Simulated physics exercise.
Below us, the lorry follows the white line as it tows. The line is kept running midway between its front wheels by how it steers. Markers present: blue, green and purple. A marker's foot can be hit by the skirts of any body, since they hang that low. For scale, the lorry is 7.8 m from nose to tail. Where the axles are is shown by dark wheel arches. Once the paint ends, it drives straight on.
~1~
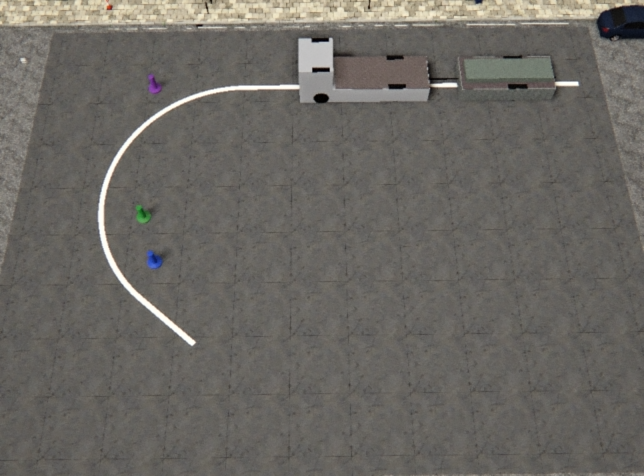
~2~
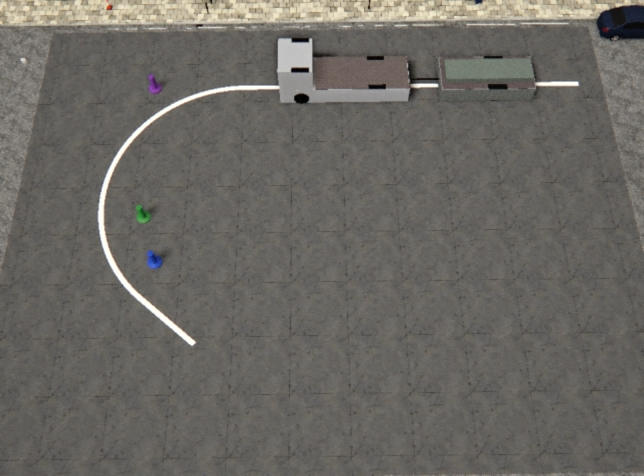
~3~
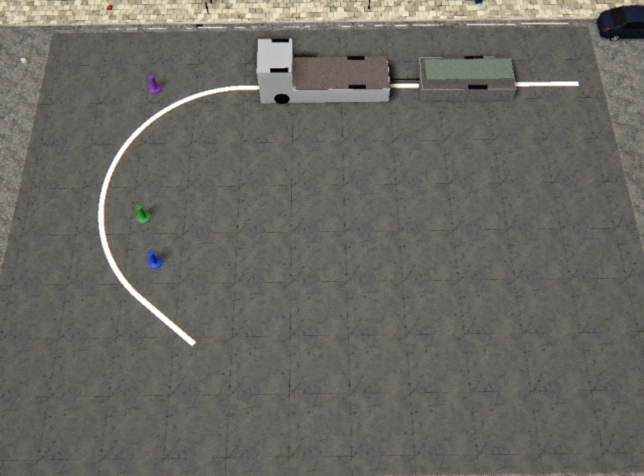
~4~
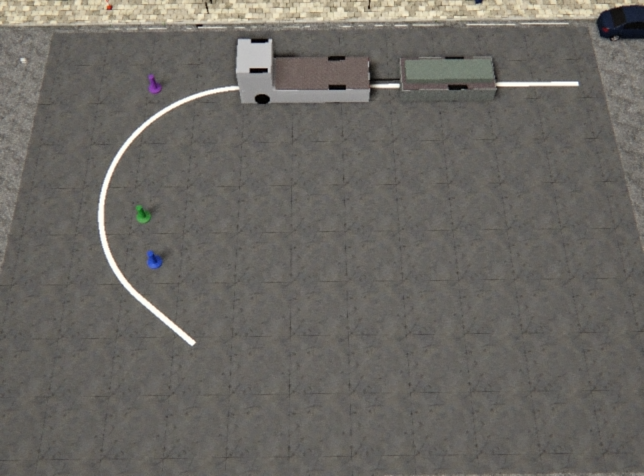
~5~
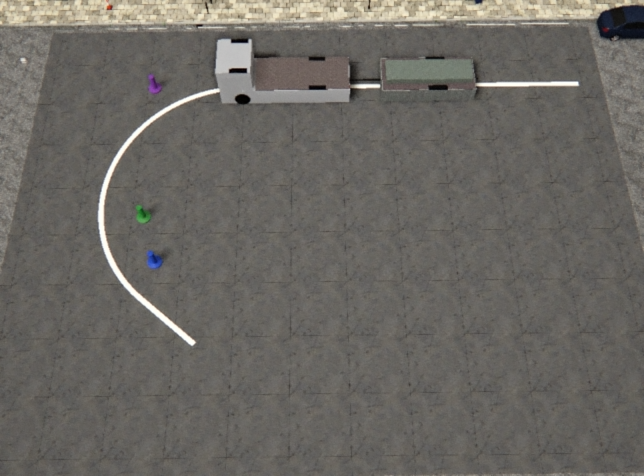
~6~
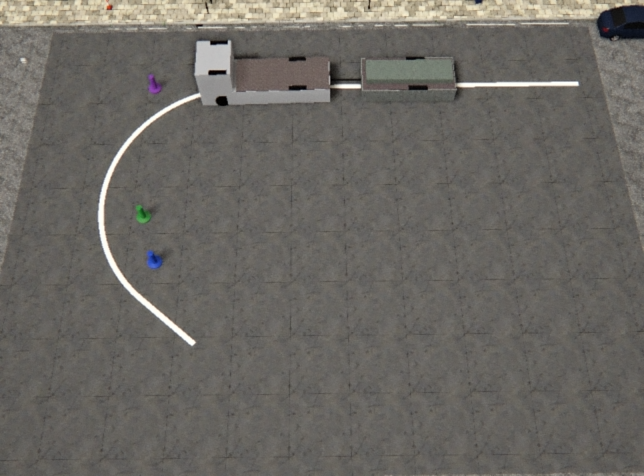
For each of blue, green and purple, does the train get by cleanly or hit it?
The blue one gets touched, the green one gets touched, the purple one gets touched.
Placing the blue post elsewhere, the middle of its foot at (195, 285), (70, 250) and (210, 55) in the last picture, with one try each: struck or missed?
Place one: Contact; place two: Contact; place three: No contact.
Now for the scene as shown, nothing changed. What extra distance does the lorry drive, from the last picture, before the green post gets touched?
14.0 m.
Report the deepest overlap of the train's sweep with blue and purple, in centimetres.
Blue 130 and purple 30.
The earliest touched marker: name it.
The purple one.
With 2.8 m more driven, the last axle is at (373, 73) of the last picture, 5 cm off the line; the lorry has hit purple.
With 14.0 m more driven, the last axle is at (218, 97) of the last picture, 140 cm off the line; the lorry has hit green.
With 16.8 m more driven, the last axle is at (189, 115) of the last picture, 200 cm off the line; the lorry has hit blue.
With 37.0 m more driven, the last axle is at (247, 368) of the last picture, 65 cm off the line; 3 of 3 struck in all.
